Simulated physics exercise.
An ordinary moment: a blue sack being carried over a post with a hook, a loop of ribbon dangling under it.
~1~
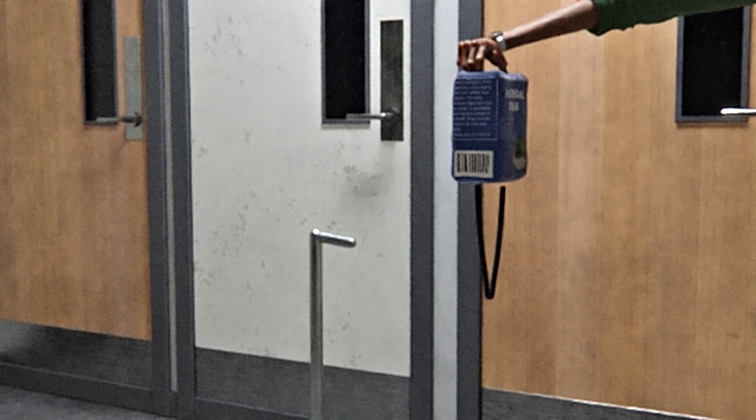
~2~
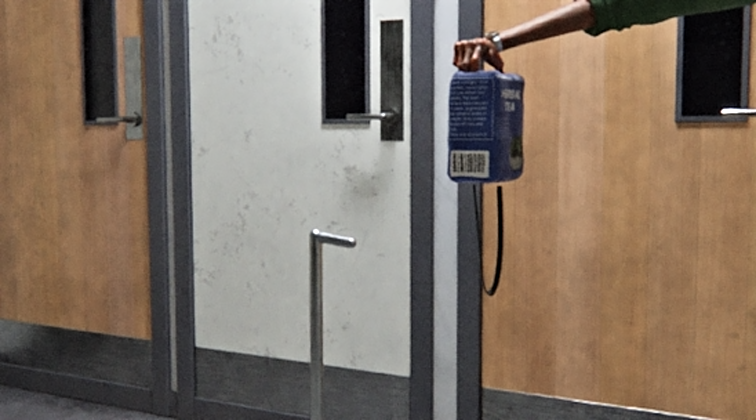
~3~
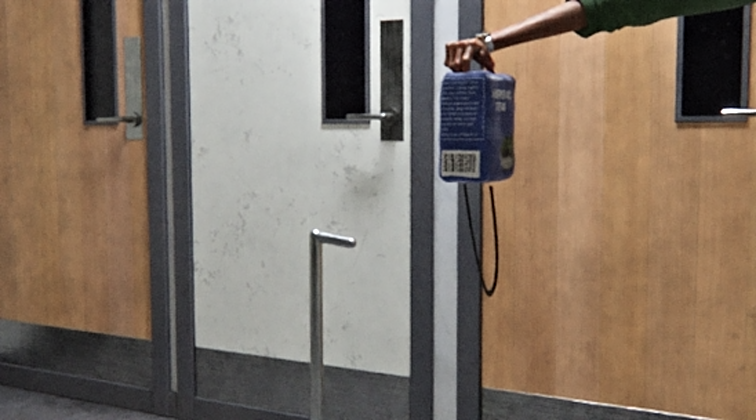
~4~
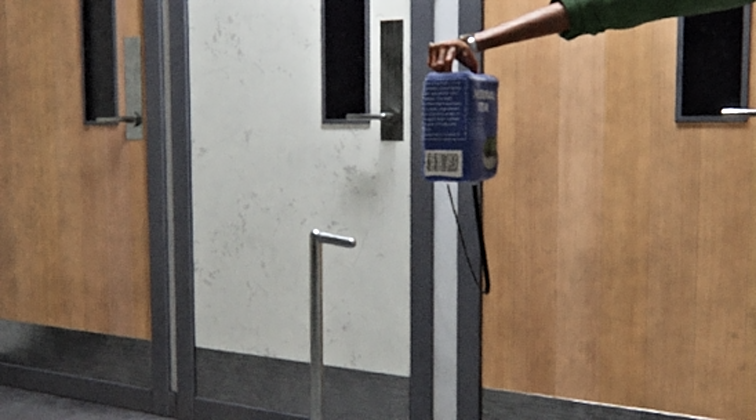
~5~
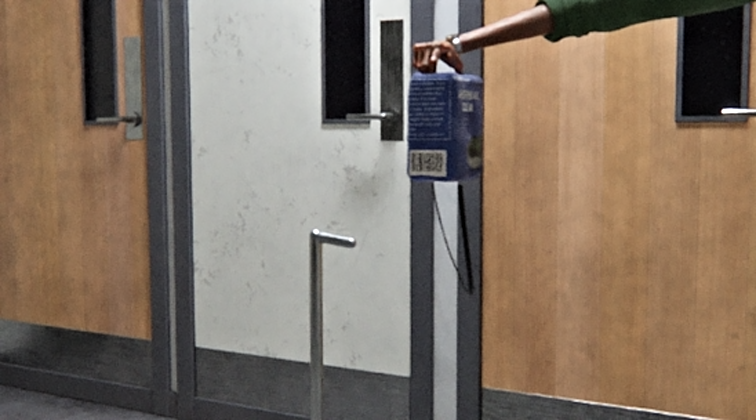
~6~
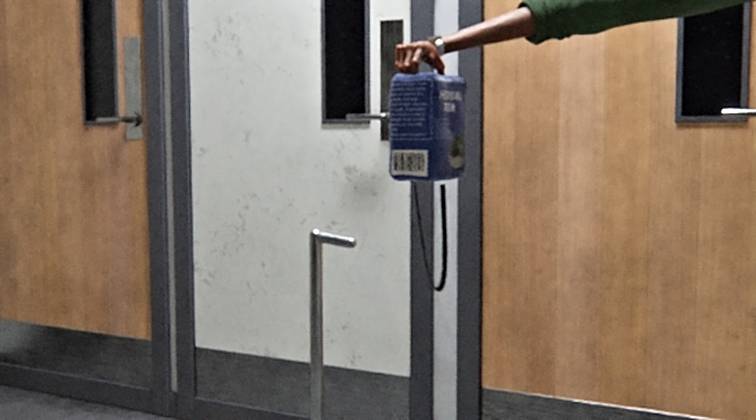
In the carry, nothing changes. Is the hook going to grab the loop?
Chances are it will catch on the post.
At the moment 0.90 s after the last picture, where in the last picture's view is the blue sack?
About (307, 128).
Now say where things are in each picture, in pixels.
In the first picture, blue sack (491, 127); hook tip (351, 243).
In the second picture, blue sack (487, 127); bottom of the loop (489, 294).
In the third picture, blue sack (479, 127).
In the fourth picture, blue sack (462, 127); bottom of the loop (485, 293).
In the fifth picture, blue sack (447, 127).
In the sixth picture, blue sack (429, 127); bottom of the loop (437, 290); hook tip (351, 243); hook points towards it, loop hangs below the hook.
Then, 0.36 s later than the last view, sack nearing the post near (378, 128).
Then, 0.90 s later than the last view, sack over the post near (307, 128).
Finally, sack past the post near (254, 128); loop tight round the post, hand stopped. The blue sack gets caught.
